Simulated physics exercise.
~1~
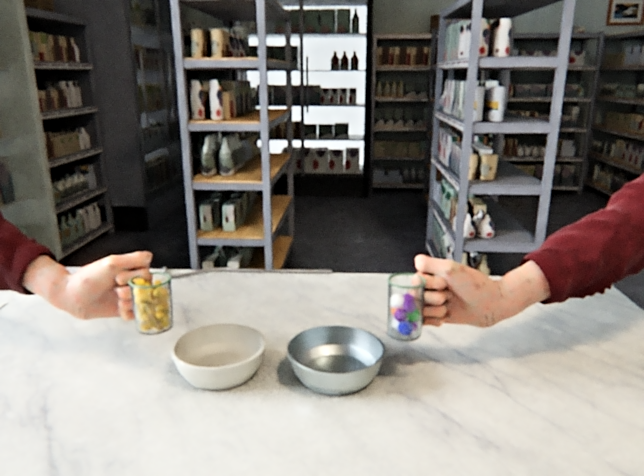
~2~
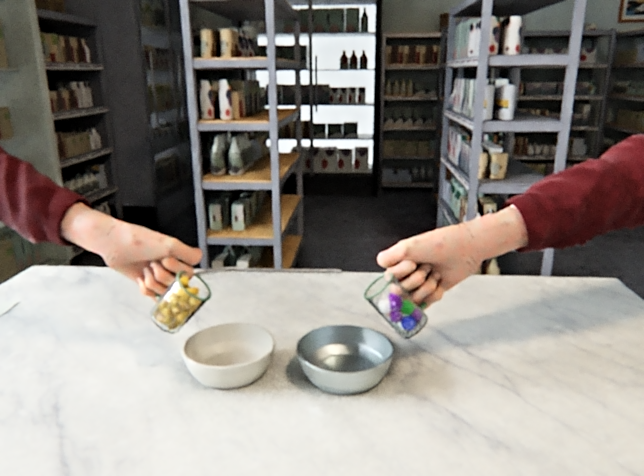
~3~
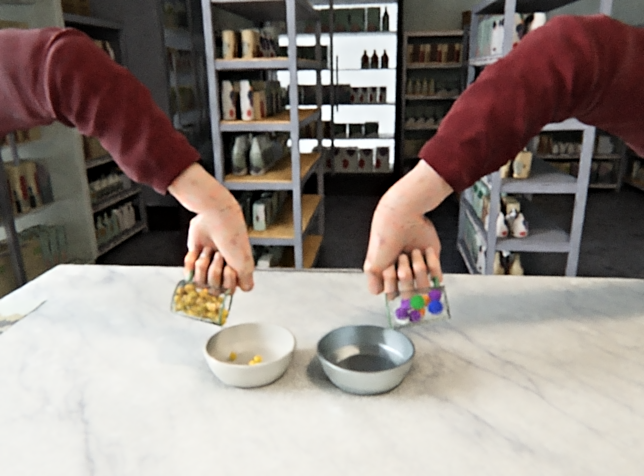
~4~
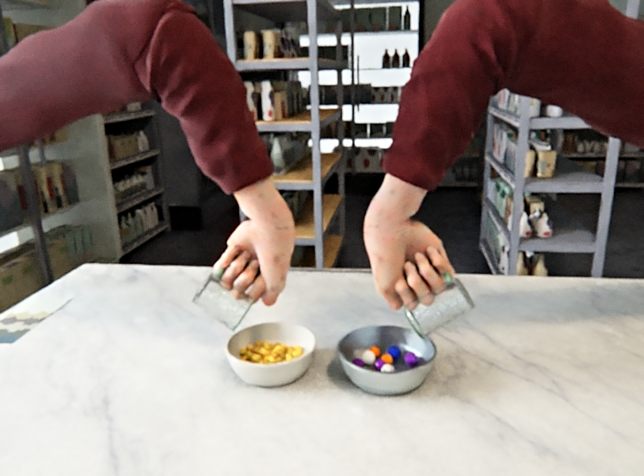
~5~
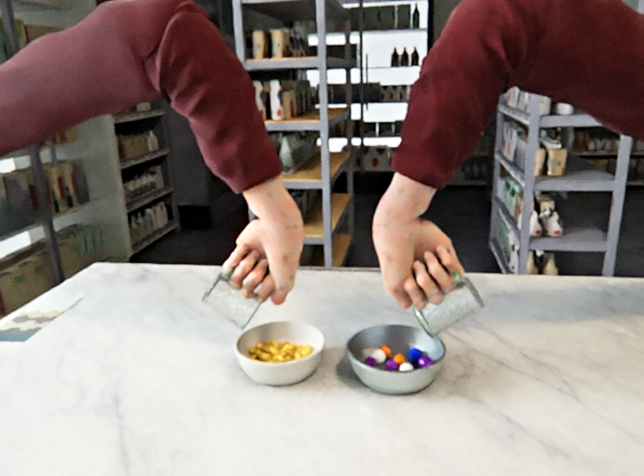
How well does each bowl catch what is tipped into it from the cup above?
Both bowls catch everything. The yellow pieces all end up in the pale left bowl and the colourful beads all end up in the grey right bowl, with none on the counter.
